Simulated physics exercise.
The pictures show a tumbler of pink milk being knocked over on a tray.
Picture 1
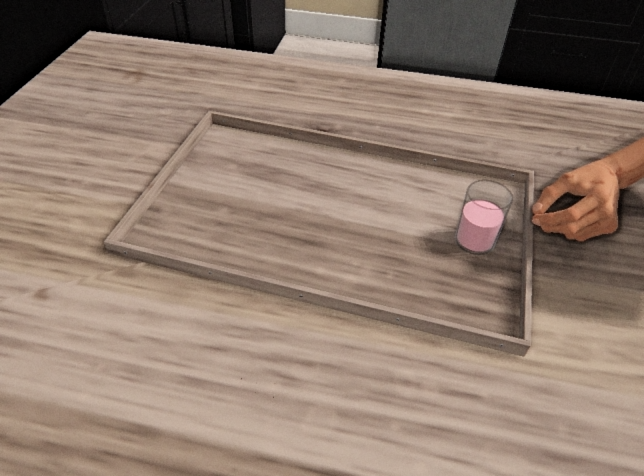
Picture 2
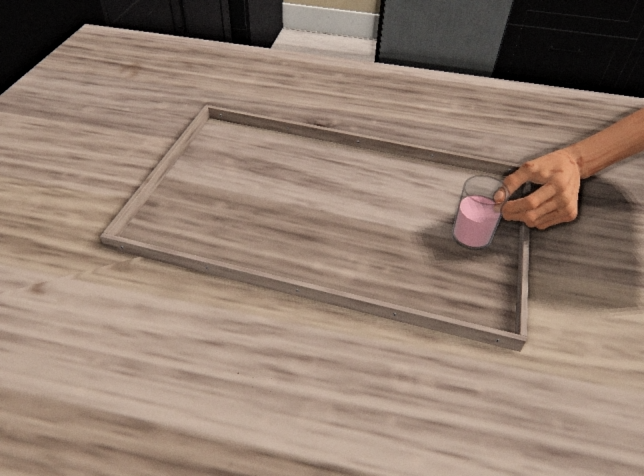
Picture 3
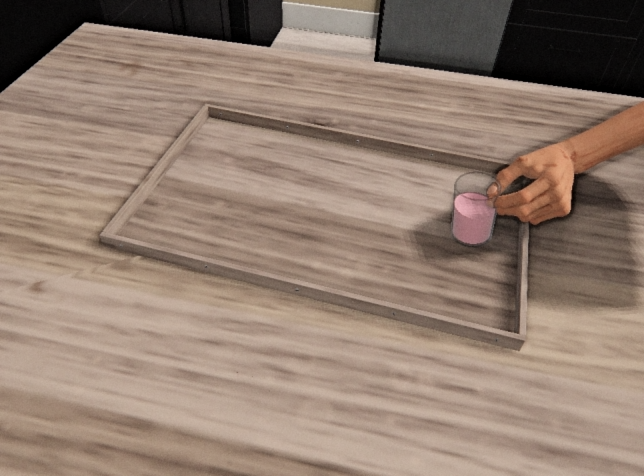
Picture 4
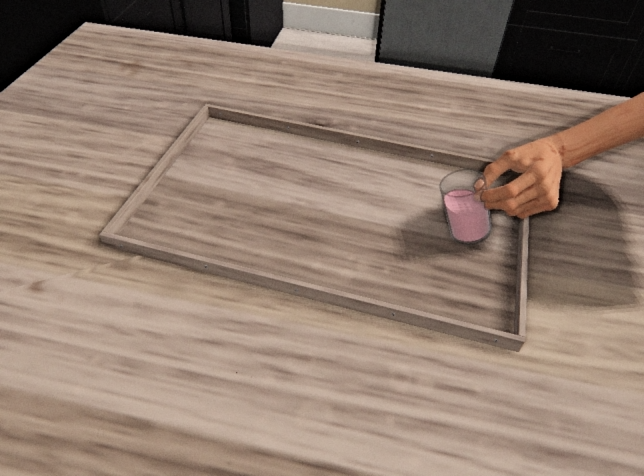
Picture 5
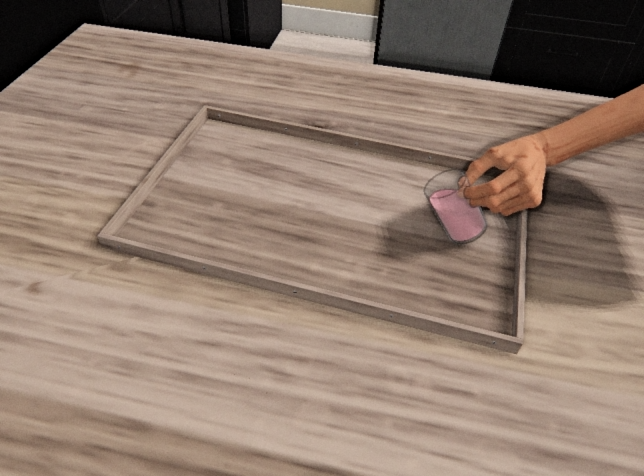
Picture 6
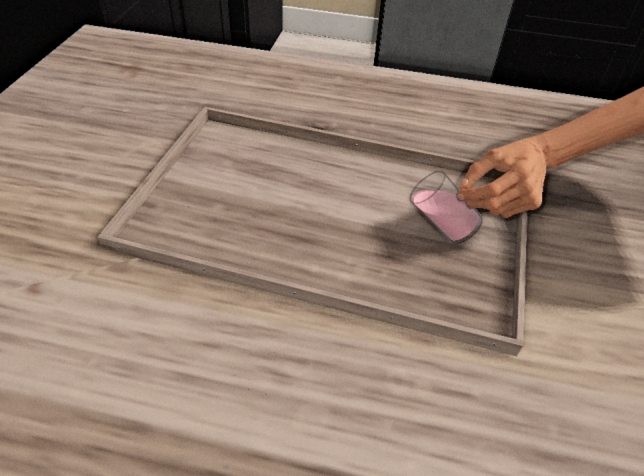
A hand pushes a glass tumbler of pink milk on a tray, tilting it left.
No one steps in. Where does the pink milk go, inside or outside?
The pink milk is held by the rim.
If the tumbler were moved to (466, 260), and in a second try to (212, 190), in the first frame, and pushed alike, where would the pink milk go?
First it stays in the tray, then it escapes from the tray.
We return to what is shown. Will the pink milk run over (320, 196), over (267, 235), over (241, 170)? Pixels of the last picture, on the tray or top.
The first is wet; the next soaked; the last wet.
Soon after, the tumbler lies in the tray; the puddle covers about as much as a plate; all of it is inside the rim.
Later, the puddle covers about as much as a tray; all of it is inside the rim.
In the end, the puddle covers about as much as a tray; all of it is inside the rim.
